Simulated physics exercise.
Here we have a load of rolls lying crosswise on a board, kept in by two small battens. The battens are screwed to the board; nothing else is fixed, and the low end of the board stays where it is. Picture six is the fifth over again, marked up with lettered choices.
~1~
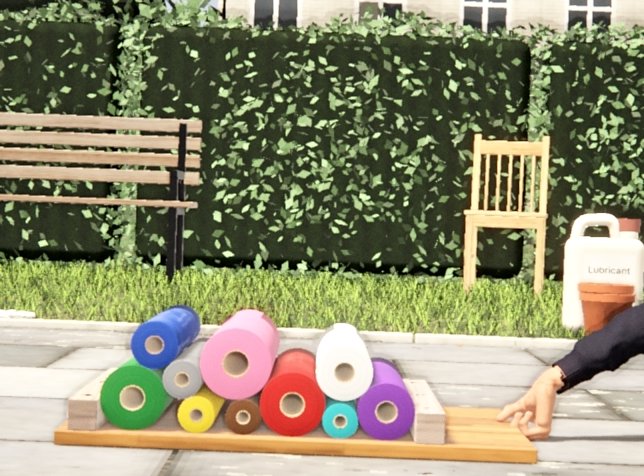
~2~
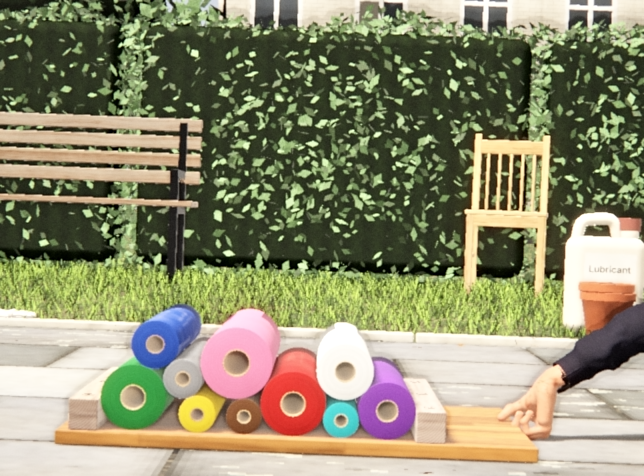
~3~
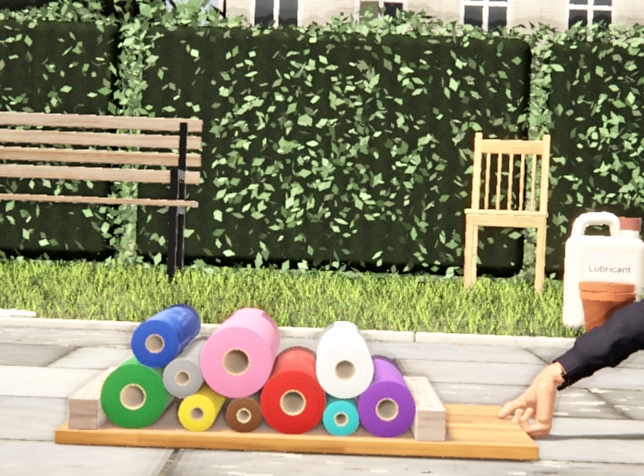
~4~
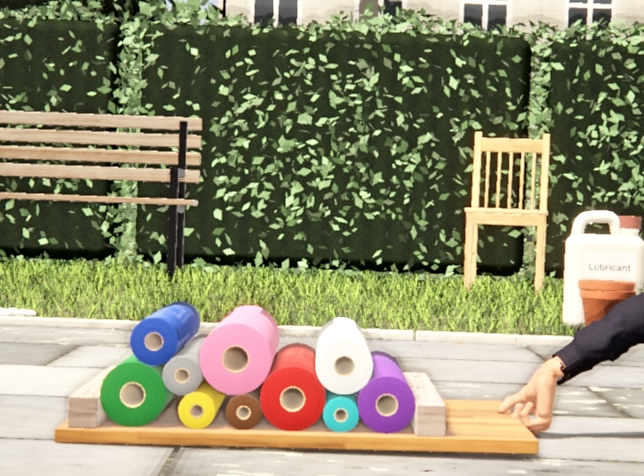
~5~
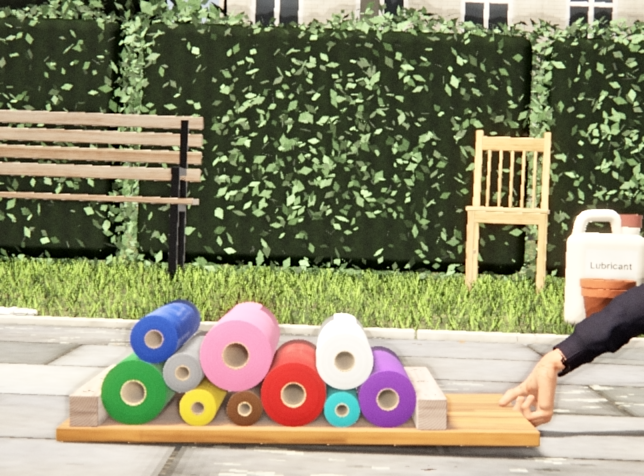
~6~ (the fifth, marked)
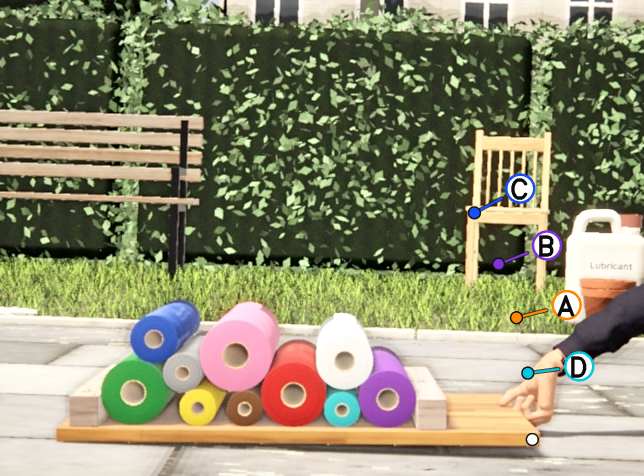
A board loaded with colourful rolls barely moves at first on the paving, a hand at its right end, with a bench and chair behind. Then the hand and the board's right end seem to rise very slightly, while the rolls keep their places between the two small battens.
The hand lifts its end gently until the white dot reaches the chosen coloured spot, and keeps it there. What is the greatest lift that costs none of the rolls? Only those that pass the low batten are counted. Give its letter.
The highest mark that will do is A.
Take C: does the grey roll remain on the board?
No.
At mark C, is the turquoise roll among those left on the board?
Yes, with C.
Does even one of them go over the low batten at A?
At A: No.
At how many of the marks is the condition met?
The number is two.
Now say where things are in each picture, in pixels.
The first picture shows purple roll (387, 412); grey roll (182, 379); white roll (344, 372).
The second picture shows white roll (345, 371); pink roll (236, 363).
The third picture shows board (299, 409); turquoise roll (341, 419); purple roll (387, 409); red roll (293, 402).
The fourth picture shows board (300, 405); green roll (133, 395); yellow roll (197, 411).
The fifth picture shows board (301, 401); green roll (134, 393); yellow roll (198, 408).
On the marked copy, A at (516, 318); B at (498, 264); C at (474, 213); D at (528, 373); the white dot at (532, 439).
Following A. Soon after the start, board at 13°.
Later, board at 16°.
In the end, board at 16°, none over the low batten.
As for the rest, B two over the low batten (grey, blue); C two over the low batten (grey, blue); D none over the low batten.
